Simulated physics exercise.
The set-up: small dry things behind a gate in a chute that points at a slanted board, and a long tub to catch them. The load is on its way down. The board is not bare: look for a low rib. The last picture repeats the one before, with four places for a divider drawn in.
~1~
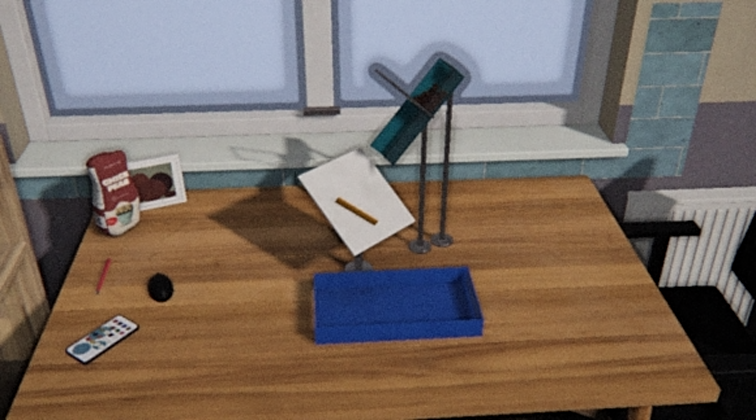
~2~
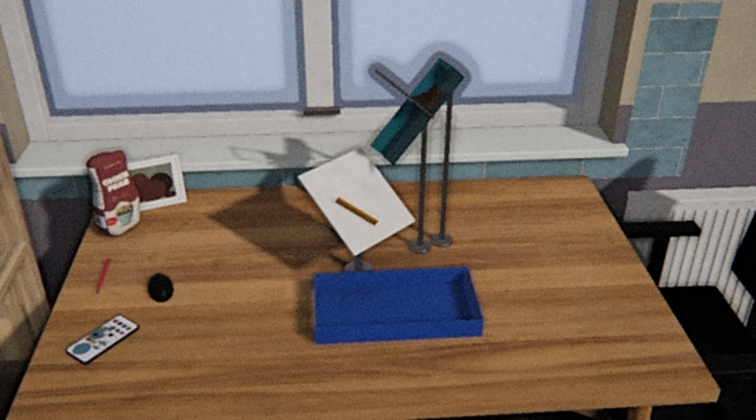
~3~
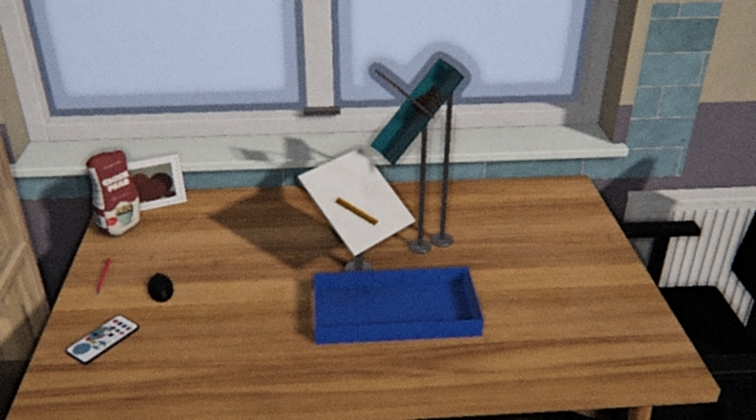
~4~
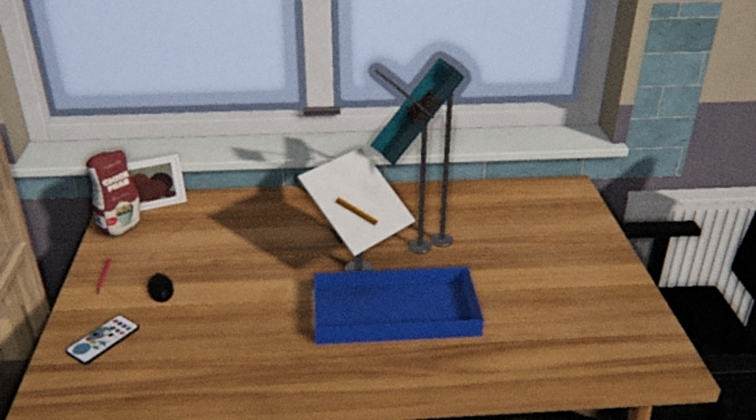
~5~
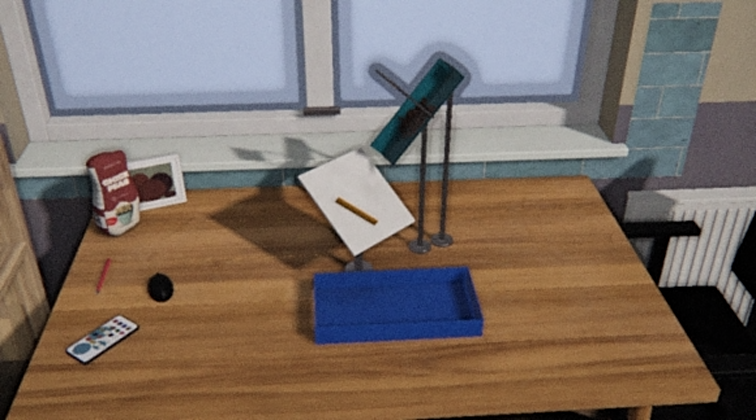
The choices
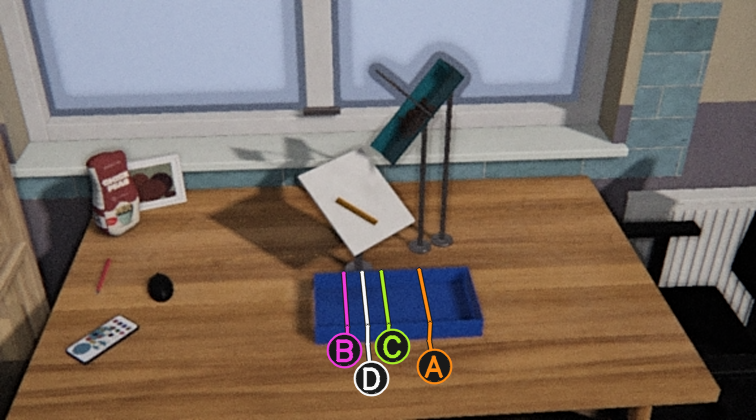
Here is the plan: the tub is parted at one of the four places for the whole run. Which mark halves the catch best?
Take A.
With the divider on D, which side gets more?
More lands on the right.
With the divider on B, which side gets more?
Right.
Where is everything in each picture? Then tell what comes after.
Load behind the gate at (428, 99), chocolate balls; lip of the chute at (387, 159), sloping fairly steeply, in the first frame.
Middle of the board at (358, 199), tilted fairly steeply; middle of its low edge at (386, 237); of its high edge at (331, 161), in the second frame.
Front corners of the tub at (315, 328) and (483, 319), empty; front of the load at (421, 113), in the third frame.
Middle of the load at (420, 110); its front at (413, 122), about a quarter of the way to the lip; rib from (338, 197) to (379, 221), in the fourth frame.
Middle of the load at (413, 119); its front at (404, 137), about half of the way to the lip, in the fifth frame.
On the marked copy, line A crosses the front rim at (430, 322); line B crosses the front rim at (347, 326); line C crosses the front rim at (388, 324); line D crosses the front rim at (367, 325).
With A, of what is caught, about half on the left of the divider, about half on the right.
With B, of what is caught, none on the left of the divider, all on the right.
With C, of what is caught, a stray few on the left of the divider, nearly all on the right.
With D, of what is caught, none on the left of the divider, all on the right.
